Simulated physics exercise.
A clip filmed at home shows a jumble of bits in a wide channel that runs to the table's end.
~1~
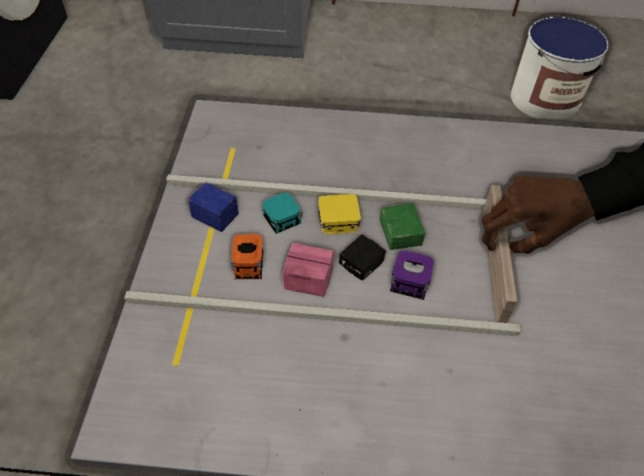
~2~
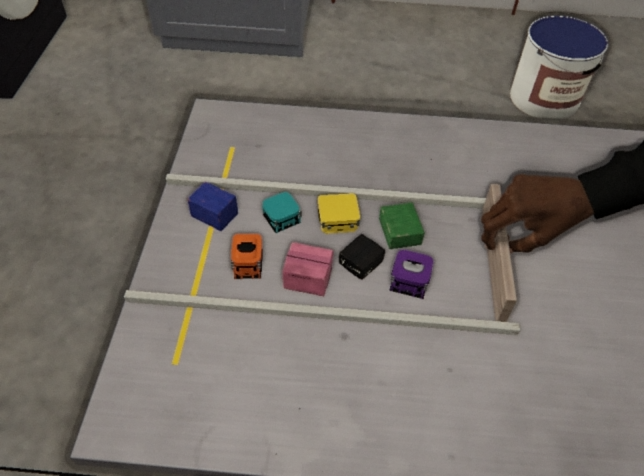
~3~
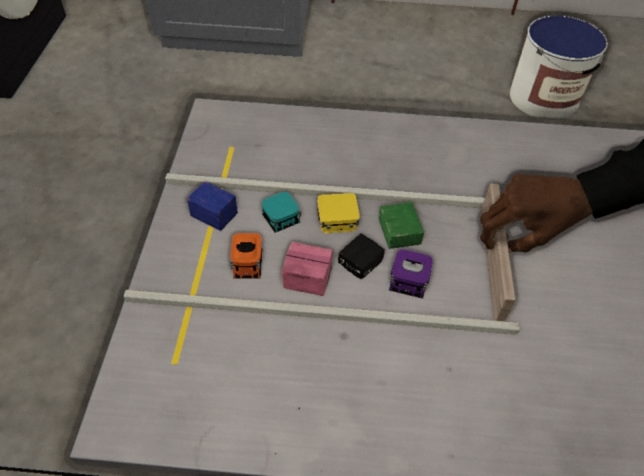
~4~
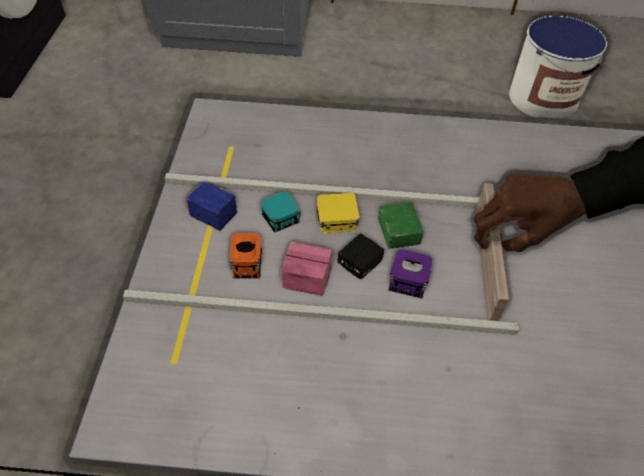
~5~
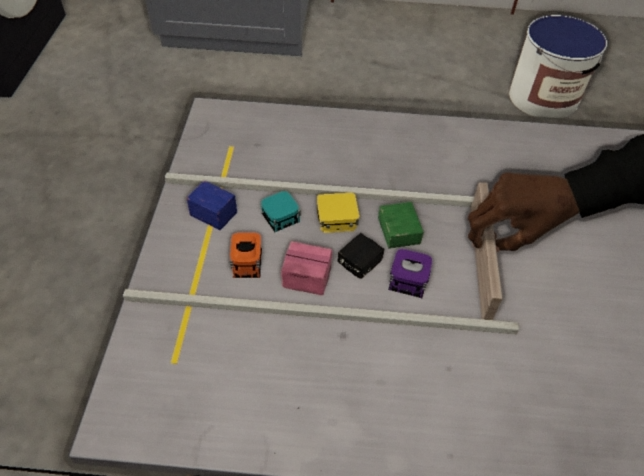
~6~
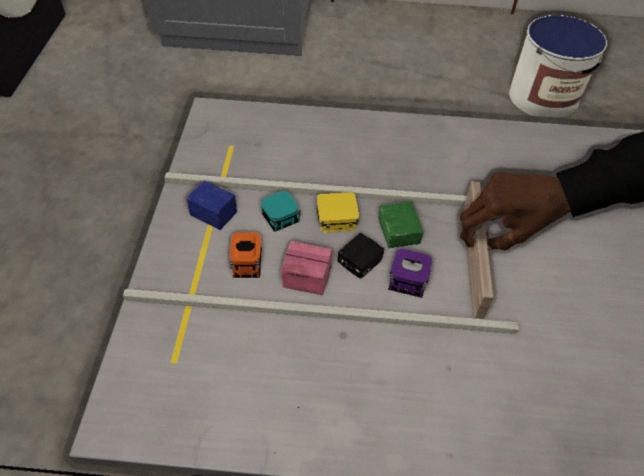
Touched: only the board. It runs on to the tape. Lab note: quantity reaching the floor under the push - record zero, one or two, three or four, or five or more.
Recorded: Three or four.
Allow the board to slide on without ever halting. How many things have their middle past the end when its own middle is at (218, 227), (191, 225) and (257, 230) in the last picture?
The counts would come out as 3, 5 and 1.
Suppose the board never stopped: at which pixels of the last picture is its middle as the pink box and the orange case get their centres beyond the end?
About (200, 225), and about (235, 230) for the other.
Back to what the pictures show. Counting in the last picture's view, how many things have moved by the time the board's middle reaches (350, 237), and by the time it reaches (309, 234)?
Up to then 6, and up to the other point 8.
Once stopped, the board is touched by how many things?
I count 2 of them.
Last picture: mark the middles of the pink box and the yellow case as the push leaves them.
The pink box finishes at (139, 260); the yellow case finishes at (163, 198).
Early on, none off yet; blue block at rest near (212, 205); orange case at rest near (246, 255); turquoise case at rest near (280, 211).
A while later, none off yet; blue block travelled about its own width near (170, 204); orange case travelled about its own width near (192, 250); turquoise case travelled well along near (207, 201).
Finally, the number that fall off is three or four; lost, turquoise case, orange case and blue block.
